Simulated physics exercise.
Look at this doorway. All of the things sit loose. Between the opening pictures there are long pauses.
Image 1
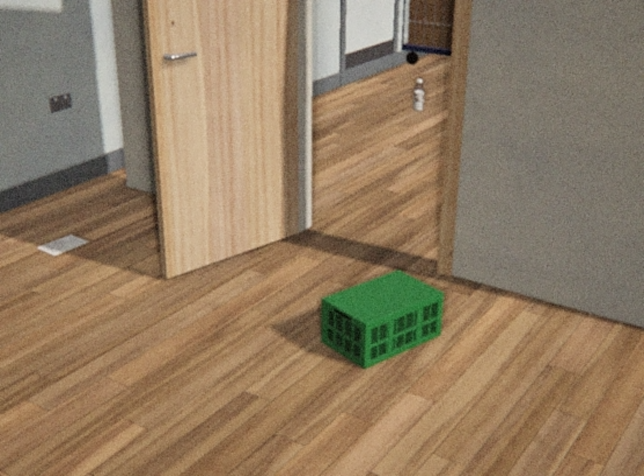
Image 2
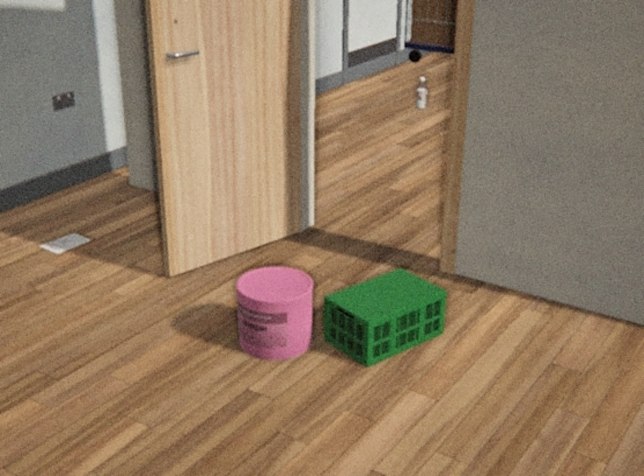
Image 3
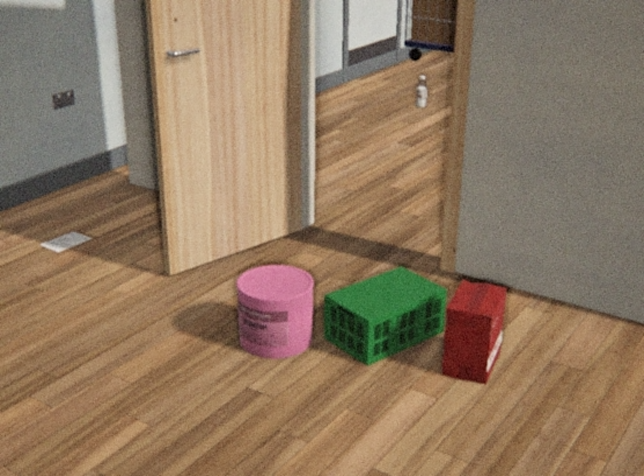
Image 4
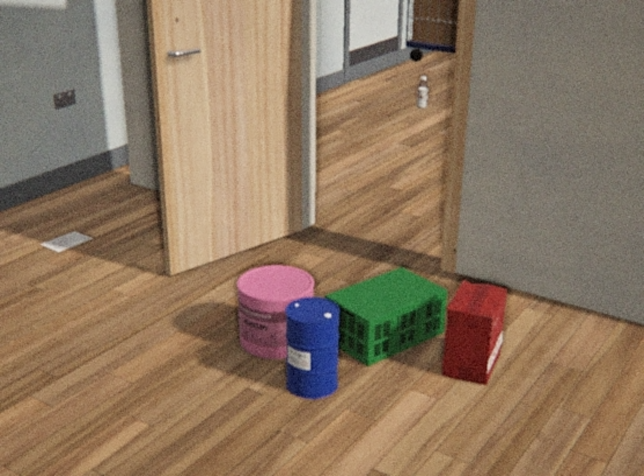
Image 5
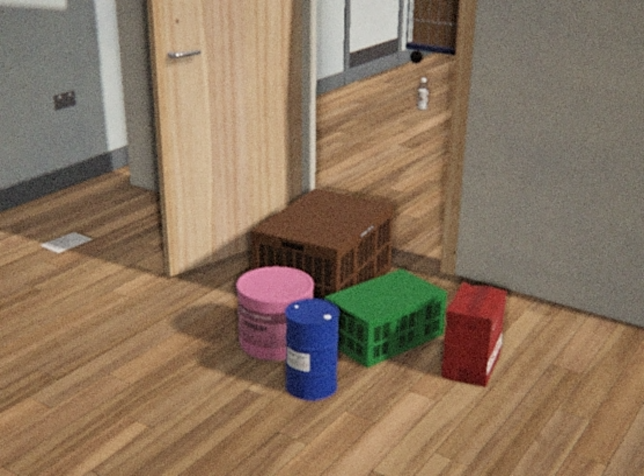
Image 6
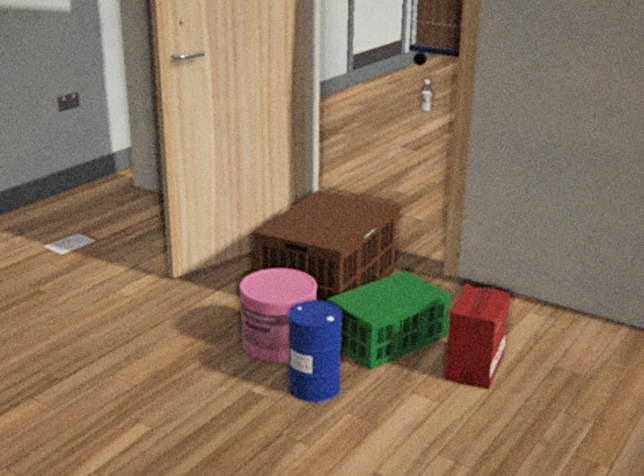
At the start, a green crate sits alone on the wooden floor before a wide-open door. A pink pail appears to its left, then a red box to its right, a blue canister in front, and a brown chest behind, while the door and the objects already there stay still.
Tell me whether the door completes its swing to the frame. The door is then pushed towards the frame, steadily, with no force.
I expect the push will fail.
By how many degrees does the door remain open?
The door ends up some 70° open.
Then, 0.30 s past the last view, open by 98°.
Then, 0.50 s past the last view, open by 85°.
Then, 0.60 s past the last view, open by 77°.
Then, 0.80 s past the last view, open by 69°; brown chest displaced a little near (333, 253).
Finally, open by 69°; all 5 still in place. Final places as the last picture's camera would see them, brown chest near (334, 253).
